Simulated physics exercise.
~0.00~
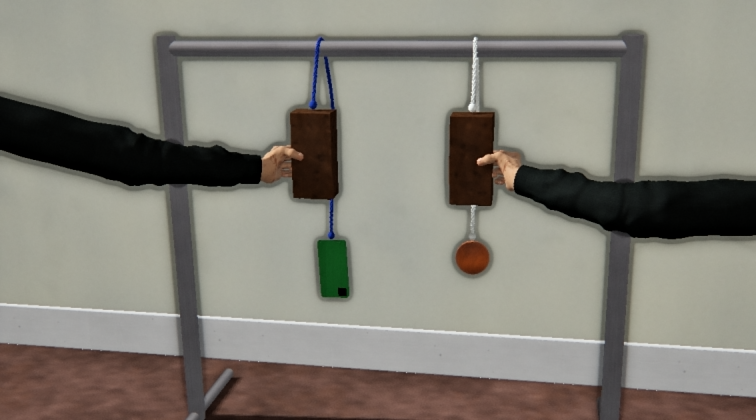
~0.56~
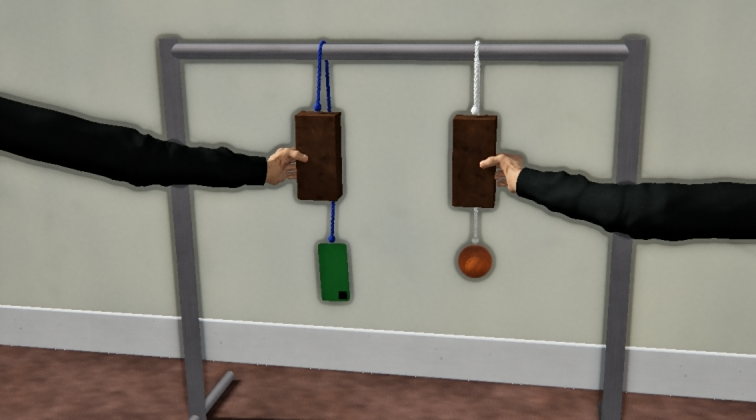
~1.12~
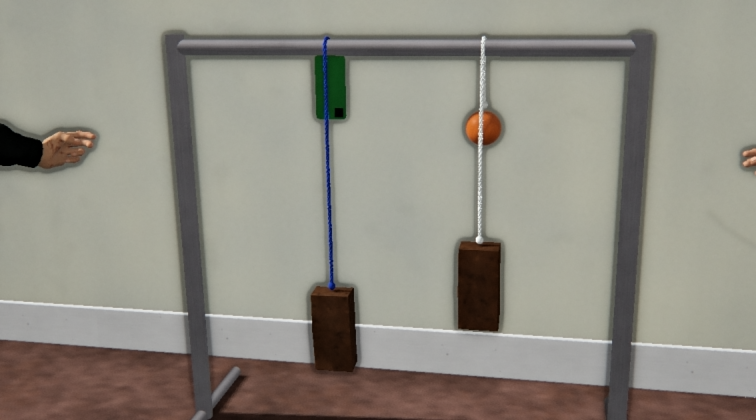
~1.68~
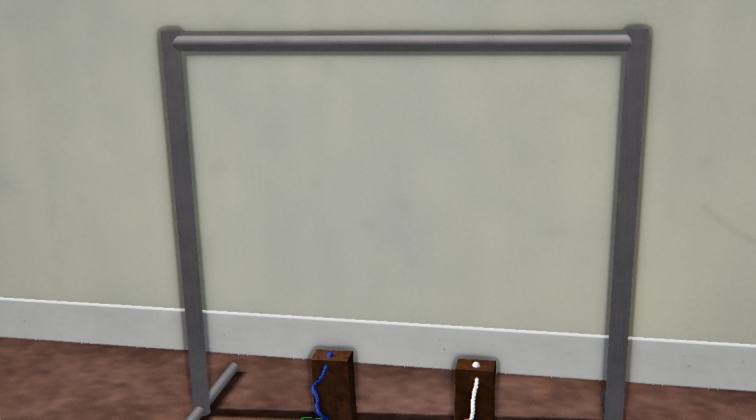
Two brown bricks, one on a blue cord tied to a green phone and one on a white cord tied to an orange ball, drop once two hands release them, drawing the lighter objects up to the rail, and end on the floor with their cords off the rail.
